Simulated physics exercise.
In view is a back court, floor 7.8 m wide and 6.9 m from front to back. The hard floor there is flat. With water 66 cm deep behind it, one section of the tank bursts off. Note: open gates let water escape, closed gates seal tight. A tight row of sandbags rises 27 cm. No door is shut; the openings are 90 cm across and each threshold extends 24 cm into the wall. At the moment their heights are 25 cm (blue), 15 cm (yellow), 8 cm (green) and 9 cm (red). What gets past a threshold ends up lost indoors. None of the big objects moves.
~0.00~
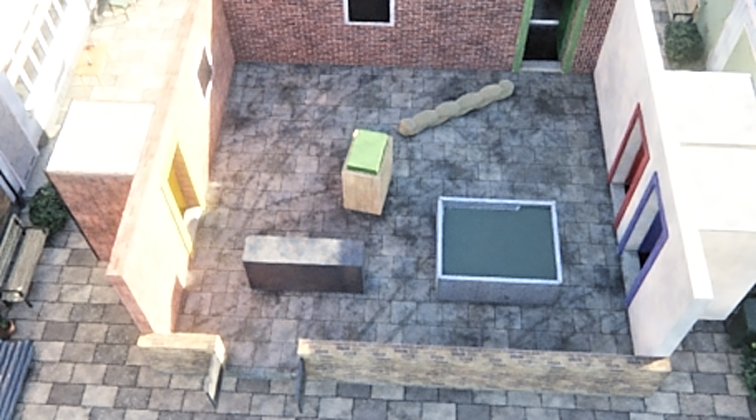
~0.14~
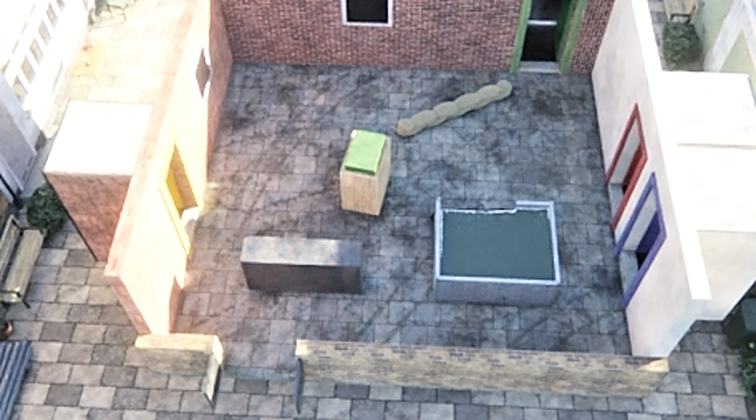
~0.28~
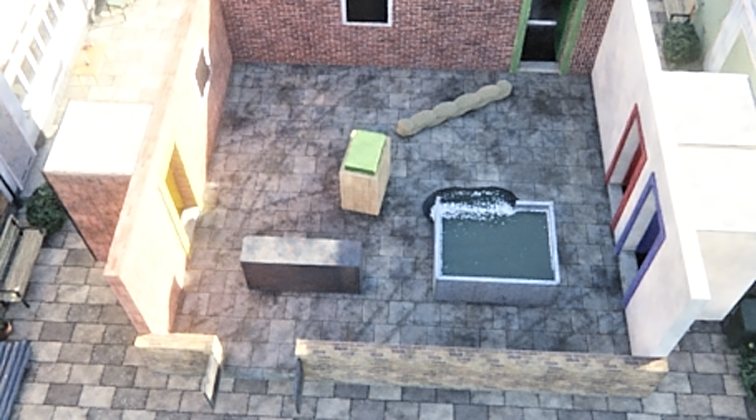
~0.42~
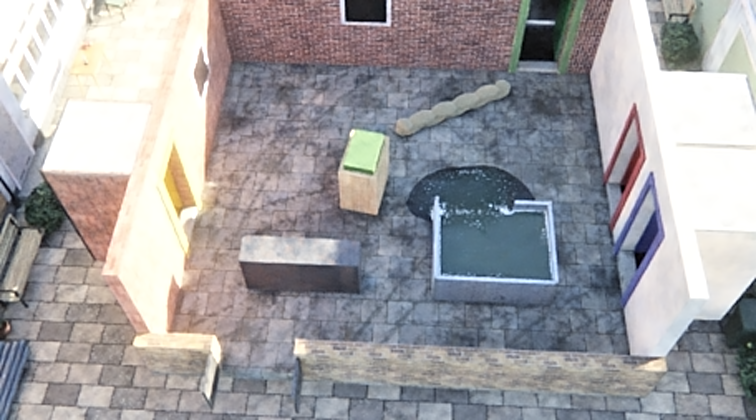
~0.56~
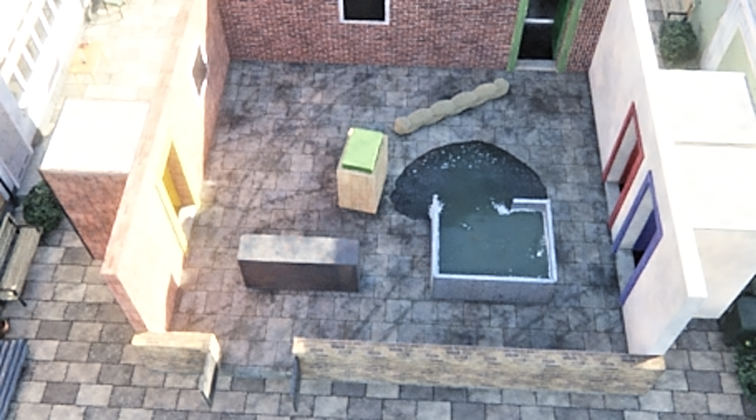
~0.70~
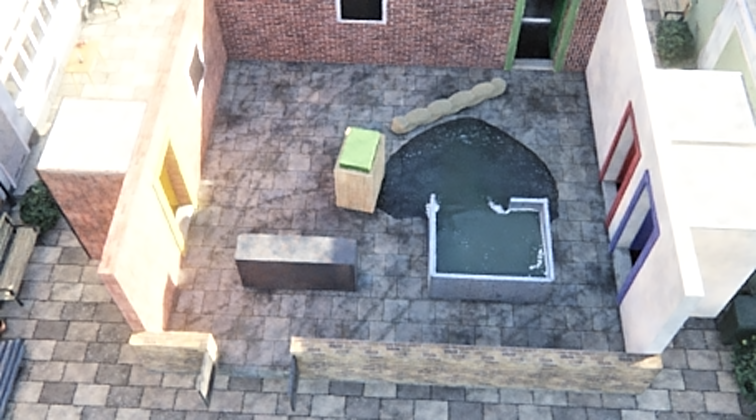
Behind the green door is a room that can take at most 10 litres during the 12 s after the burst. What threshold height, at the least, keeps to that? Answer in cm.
I would say about 17 cm.
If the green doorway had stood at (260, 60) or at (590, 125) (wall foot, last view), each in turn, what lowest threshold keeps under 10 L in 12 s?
Minimums: About 6.0 cm and 17 cm.
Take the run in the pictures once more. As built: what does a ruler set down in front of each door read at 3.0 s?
Depths in cm: Blue 0, yellow 0, green 16, red 1.
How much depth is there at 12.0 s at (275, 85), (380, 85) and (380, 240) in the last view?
Roughly 4, then 4, then 2 cm.
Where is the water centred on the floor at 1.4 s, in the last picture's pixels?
I'd say around (474, 206).
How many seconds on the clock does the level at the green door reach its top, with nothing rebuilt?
Near 3.4 s.
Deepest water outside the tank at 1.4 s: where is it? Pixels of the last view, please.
Near pixel (433, 124).
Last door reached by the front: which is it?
Last comes the yellow one.
After 1.4 s water covers 20 % of the floor, deepest (36 cm) near (433, 124); it has not reached the green door.
After 3.0 s water covers 40 % of the floor, deepest (28 cm) near (571, 103); 16 cm at the green door, 33 litres in over its 8 cm threshold.
After 12.0 s water covers 90 % of the floor, deepest (6 cm) near (572, 371); 5 cm at the green door, 135 litres in over its 8 cm threshold.
At the green door as built, the water arrived by 1.6 s and peaked near 18 cm at 3.4 s.
With a threshold of 15.5 cm, 17 litres would have come in within the 12 s; with 21 cm, 1 litre. So under 10 litres takes about 17 cm.
